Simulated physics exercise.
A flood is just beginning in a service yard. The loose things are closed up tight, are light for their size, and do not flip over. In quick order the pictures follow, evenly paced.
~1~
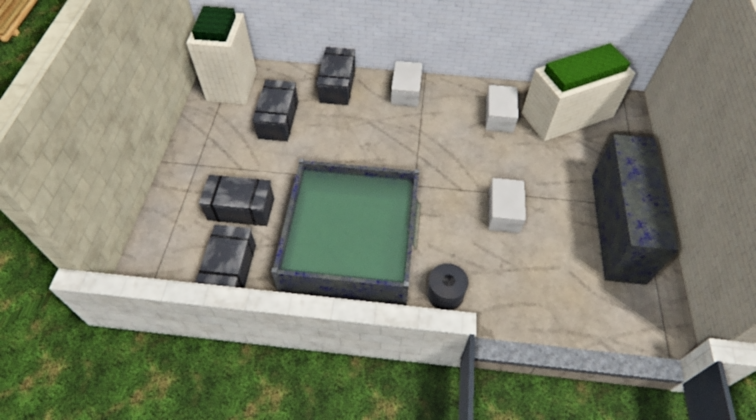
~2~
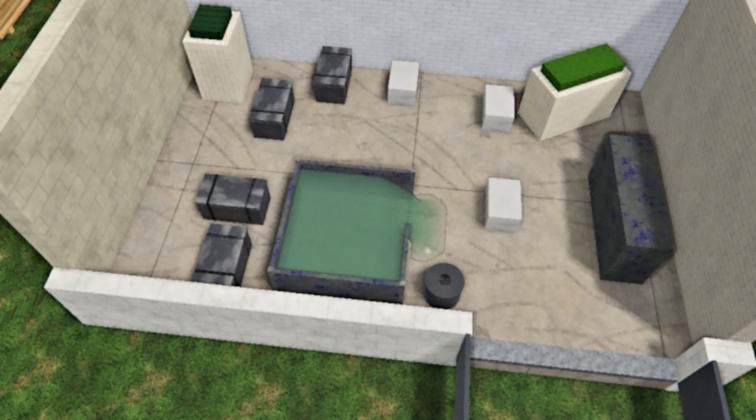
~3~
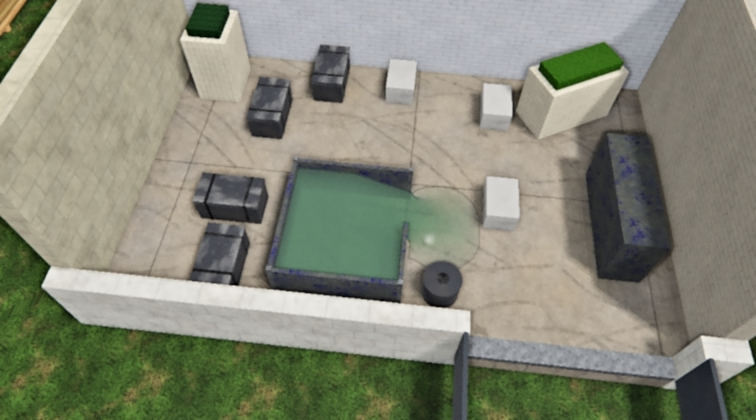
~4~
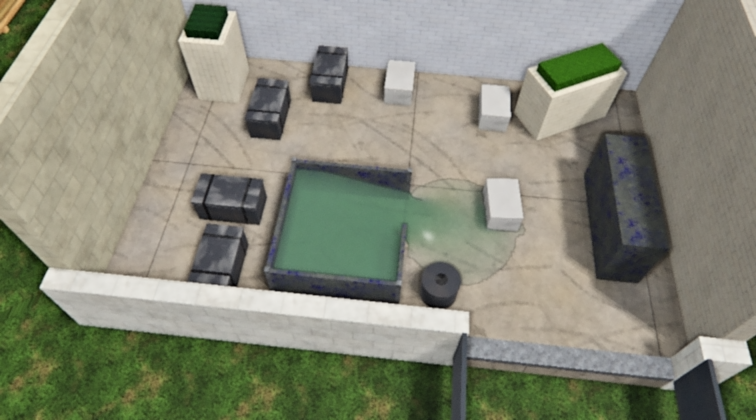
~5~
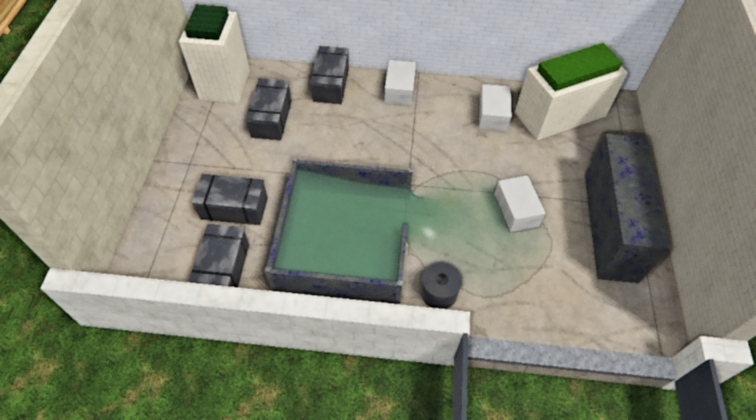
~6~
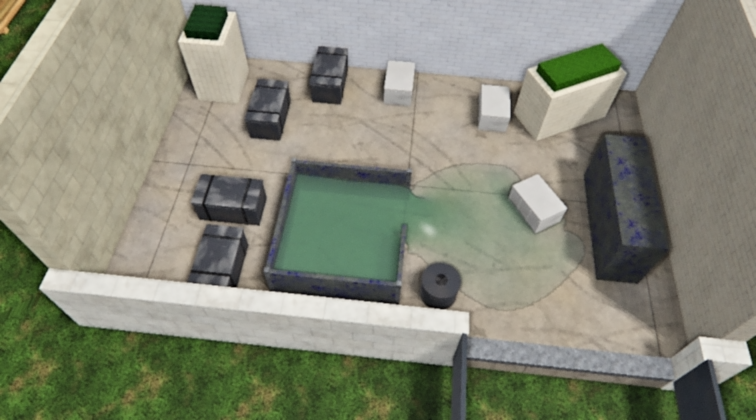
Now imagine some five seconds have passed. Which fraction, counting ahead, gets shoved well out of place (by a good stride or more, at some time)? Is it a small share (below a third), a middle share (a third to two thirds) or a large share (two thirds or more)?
A small share, below a third.
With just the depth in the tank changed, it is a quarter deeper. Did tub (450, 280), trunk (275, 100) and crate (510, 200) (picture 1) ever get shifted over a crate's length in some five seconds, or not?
In the order asked: Below that distance, below that distance and over that distance.
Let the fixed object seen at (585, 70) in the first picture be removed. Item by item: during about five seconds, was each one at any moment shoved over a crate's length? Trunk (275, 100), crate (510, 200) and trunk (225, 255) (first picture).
Item one never went far; item two was driven off; item three never went far.
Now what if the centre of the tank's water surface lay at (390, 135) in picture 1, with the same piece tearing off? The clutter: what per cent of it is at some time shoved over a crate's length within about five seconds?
Estimate: Approx. 20 %.
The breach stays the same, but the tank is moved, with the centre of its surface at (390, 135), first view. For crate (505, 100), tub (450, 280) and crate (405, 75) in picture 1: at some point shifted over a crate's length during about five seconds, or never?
Taking them in turn: Got sent well off; kept near its start; got sent well off.
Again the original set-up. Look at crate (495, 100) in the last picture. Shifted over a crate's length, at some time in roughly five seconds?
Answer for this object: Driven that far.
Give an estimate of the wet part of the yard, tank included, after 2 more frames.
25 %.
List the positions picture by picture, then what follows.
In the first picture, a crate at (509, 199) rests on the ground; a crate at (503, 101) rests on the ground; 0 of 8 have shifted.
In the second picture, a crate at (505, 198) rests on the ground; a crate at (500, 101) rests on the ground; 0 of 8 have shifted.
In the third picture, a crate at (503, 197), on the bottom; a crate at (498, 99) rests on the ground; 0 of 8 have shifted.
In the fourth picture, a crate at (505, 198) rests on the ground, close to its start; a crate at (496, 100), on the bottom; 0 of 8 have shifted.
In the fifth picture, a crate at (521, 197) rests on the ground, close to its start; a crate at (497, 100) rests on the ground; 1 of 8 have shifted.
In the sixth picture, a crate at (540, 197) rests on the ground, a stride from its start; a crate at (496, 101), on the bottom; 1 of 8 have shifted.
A moment on, 1 of 8 are well off their spots; 0 afloat.
Next, 1 of 8 are well off their spots; 1 afloat.
Later, 2 of 8 are well off their spots; 1 afloat.
In the end, 2 of 8 are well off their spots, and 2 have been at some point; 2 afloat.
